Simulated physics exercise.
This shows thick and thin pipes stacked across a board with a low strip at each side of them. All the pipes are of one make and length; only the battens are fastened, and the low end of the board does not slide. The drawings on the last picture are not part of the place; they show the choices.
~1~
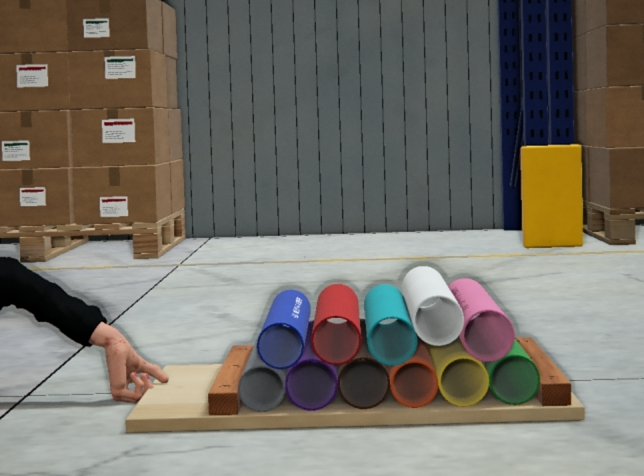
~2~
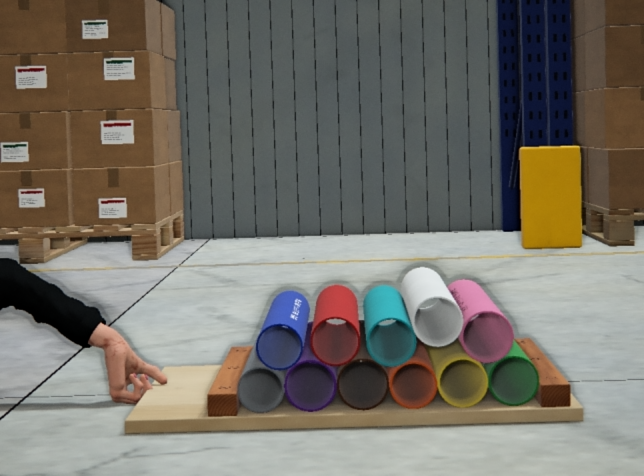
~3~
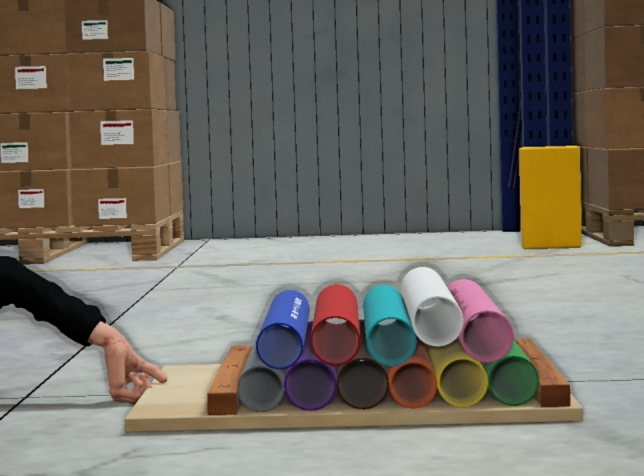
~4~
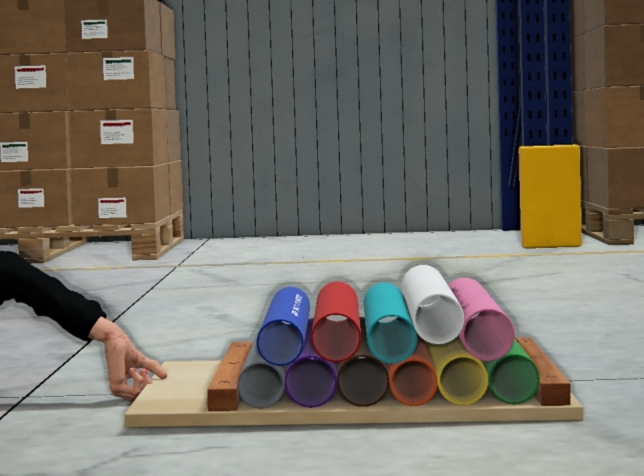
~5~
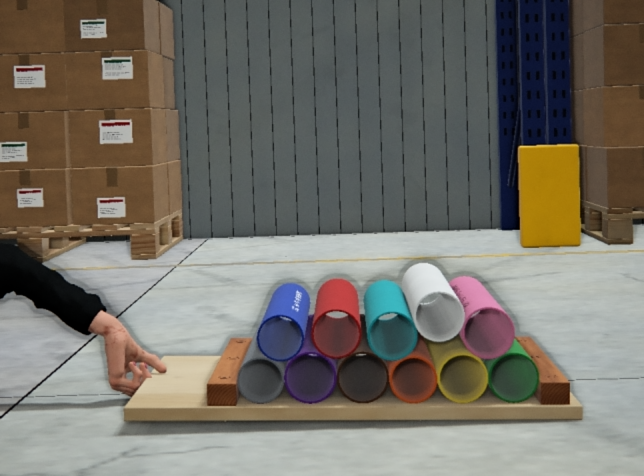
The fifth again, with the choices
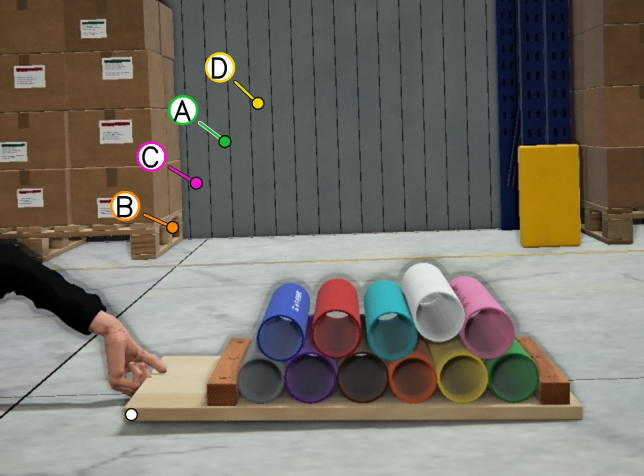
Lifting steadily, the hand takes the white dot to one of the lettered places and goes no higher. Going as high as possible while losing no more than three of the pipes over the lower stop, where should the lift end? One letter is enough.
Up to B.
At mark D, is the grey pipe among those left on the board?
The grey pipe: Yes.
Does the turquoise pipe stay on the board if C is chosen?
No, with C.
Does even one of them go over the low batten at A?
At A: Yes.
On the marked copy, A at (225, 142); B at (172, 228); C at (196, 183); D at (258, 103); the white dot at (131, 415).
With B. Early on, board at 16°.
Further on, board at 26°.
At the end, board at 26°, three over the low batten (turquoise, pink, white).
As for the rest, A five over the low batten; C four over the low batten (turquoise, red, pink, white); D five over the low batten.
